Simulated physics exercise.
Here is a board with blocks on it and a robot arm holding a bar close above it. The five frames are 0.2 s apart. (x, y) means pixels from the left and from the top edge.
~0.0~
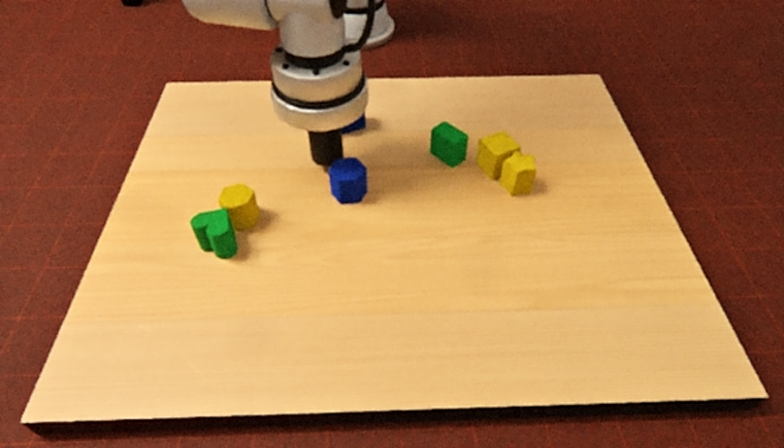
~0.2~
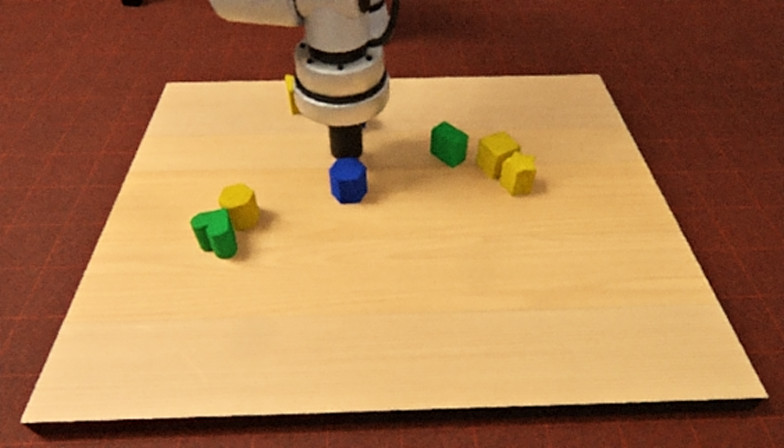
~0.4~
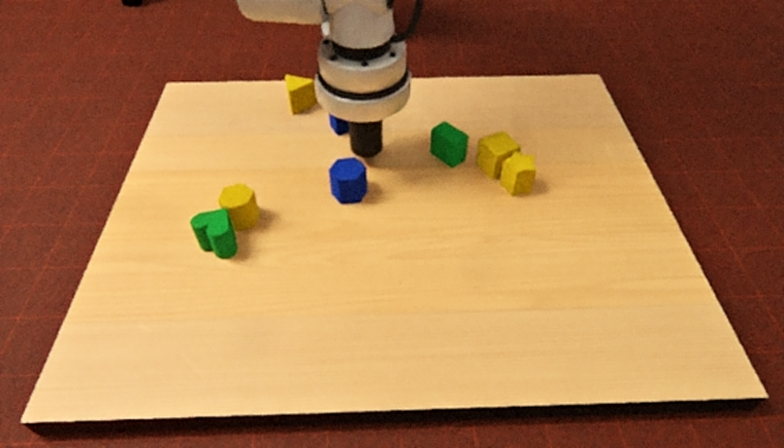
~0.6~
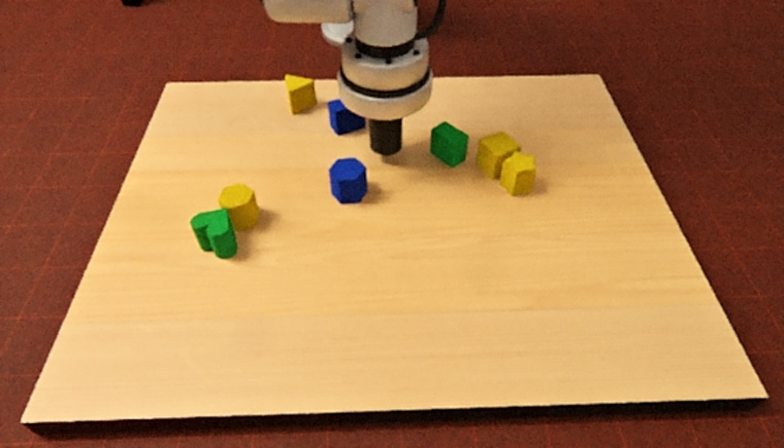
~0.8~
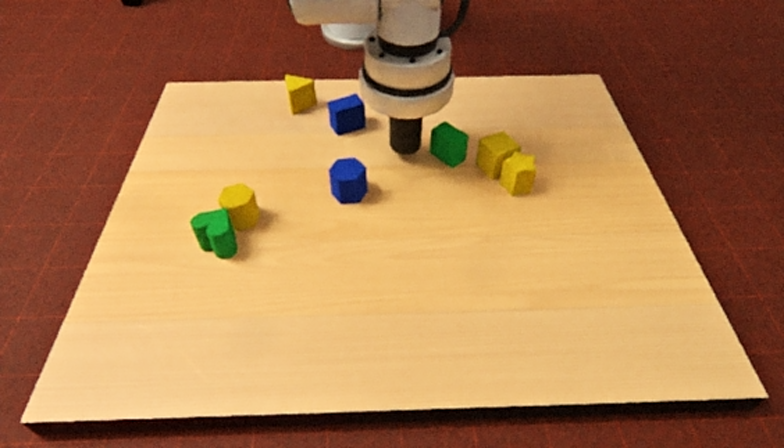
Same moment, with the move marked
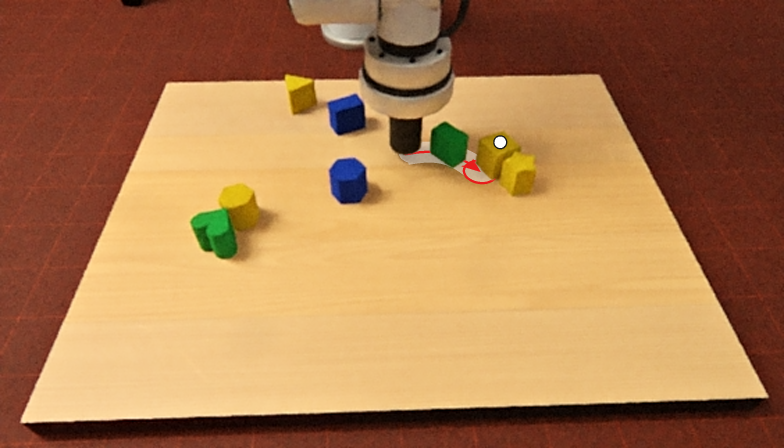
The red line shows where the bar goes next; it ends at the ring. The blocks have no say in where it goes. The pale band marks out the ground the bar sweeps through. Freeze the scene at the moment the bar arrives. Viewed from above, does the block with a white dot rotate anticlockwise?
That would be a yes.
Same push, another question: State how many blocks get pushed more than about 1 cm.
Three or more shift.
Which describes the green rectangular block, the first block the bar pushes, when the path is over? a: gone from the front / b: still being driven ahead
My answer is option b.
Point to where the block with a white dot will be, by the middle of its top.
It should be at about (540, 152).
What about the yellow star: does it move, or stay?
It will be nudged away from its spot.
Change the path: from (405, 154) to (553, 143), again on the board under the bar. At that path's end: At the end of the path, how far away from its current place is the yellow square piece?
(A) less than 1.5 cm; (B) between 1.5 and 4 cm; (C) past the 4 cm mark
I choose C.
Drawn move, from (405, 154) through (432, 152) and (459, 158) to (480, 172); the dot is on the yellow square piece.
On the path given first. One third of the way, bar (433, 142); green rectangular block (466, 133), turned 25° clockwise.
Two thirds of the way, bar (460, 149); green rectangular block (488, 142), turned 80° clockwise; yellow square piece (516, 147), turned 25° anticlockwise; yellow star (533, 167).
At the end, bar (482, 162); blue hexagon still; green rectangular block (512, 154), turned 55° clockwise; yellow square piece (540, 152), turned 50° anticlockwise; yellow star (549, 173), turned 55° clockwise.
